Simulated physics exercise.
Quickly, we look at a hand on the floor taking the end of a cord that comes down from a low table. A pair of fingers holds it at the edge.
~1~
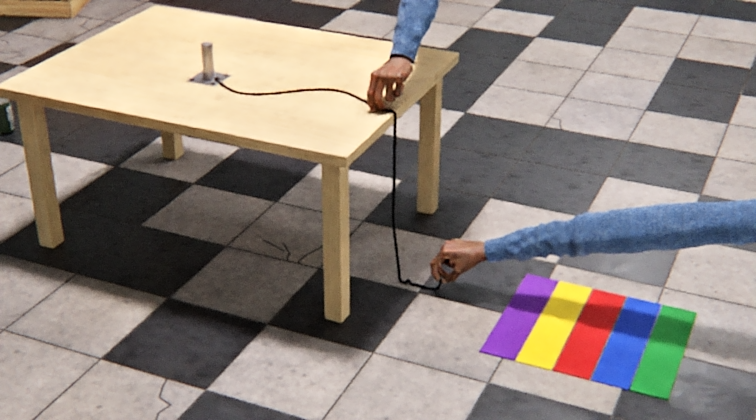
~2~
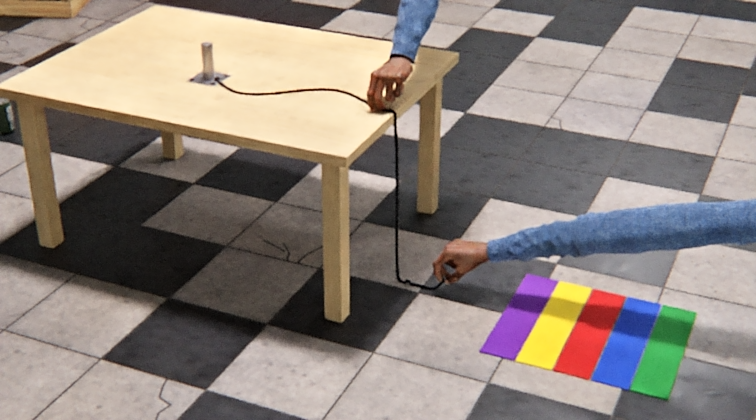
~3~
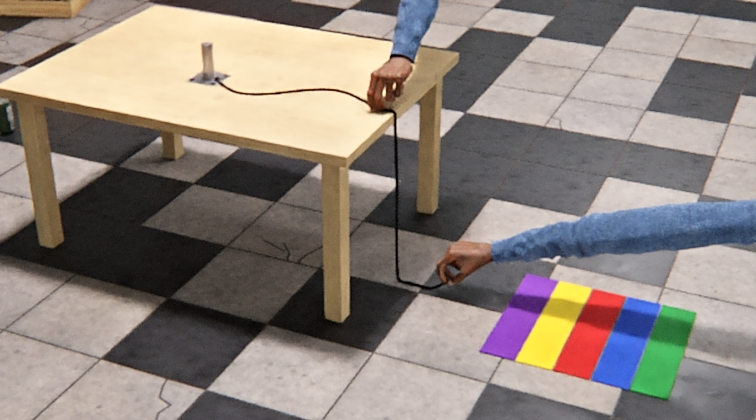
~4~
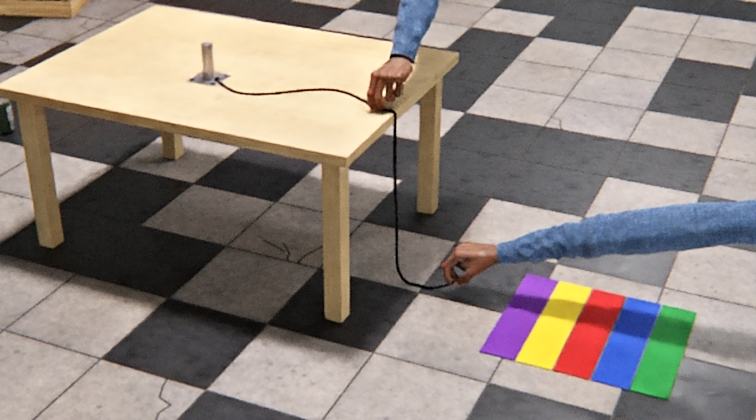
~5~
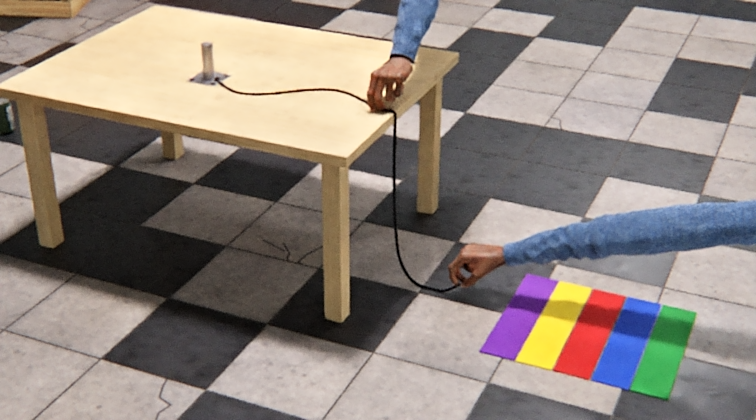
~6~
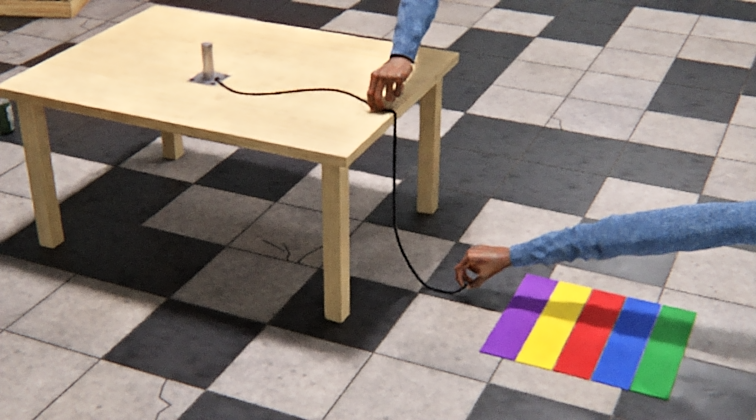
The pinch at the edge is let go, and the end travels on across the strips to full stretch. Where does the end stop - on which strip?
On the red strip.
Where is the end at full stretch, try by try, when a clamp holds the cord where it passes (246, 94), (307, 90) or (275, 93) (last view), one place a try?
In that order: (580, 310), (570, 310) and (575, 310).
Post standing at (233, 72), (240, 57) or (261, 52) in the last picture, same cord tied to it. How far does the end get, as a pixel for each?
Try by try: (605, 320), (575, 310) and (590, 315).
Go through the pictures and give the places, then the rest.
End (441, 279); purple (505, 341); yellow (541, 350); red (578, 359); blue (616, 368); green (655, 378), in the first frame.
End (444, 280); cord through (233, 91) (300, 91) (361, 100) (396, 144) (397, 208) (397, 273), in the second frame.
End (448, 281), in the third frame.
End (454, 282); cord through (233, 91) (300, 91) (361, 100) (395, 144) (396, 208) (399, 274), in the fourth frame.
End (460, 283), in the fifth frame.
End (466, 285); cord through (233, 91) (300, 91) (361, 100) (395, 144) (394, 208) (414, 273), in the sixth frame.
Soon after, end near (529, 300); over purple.
After that, end near (568, 309); over yellow.
At the stop, end near (591, 314); over red. It halts on the red strip.
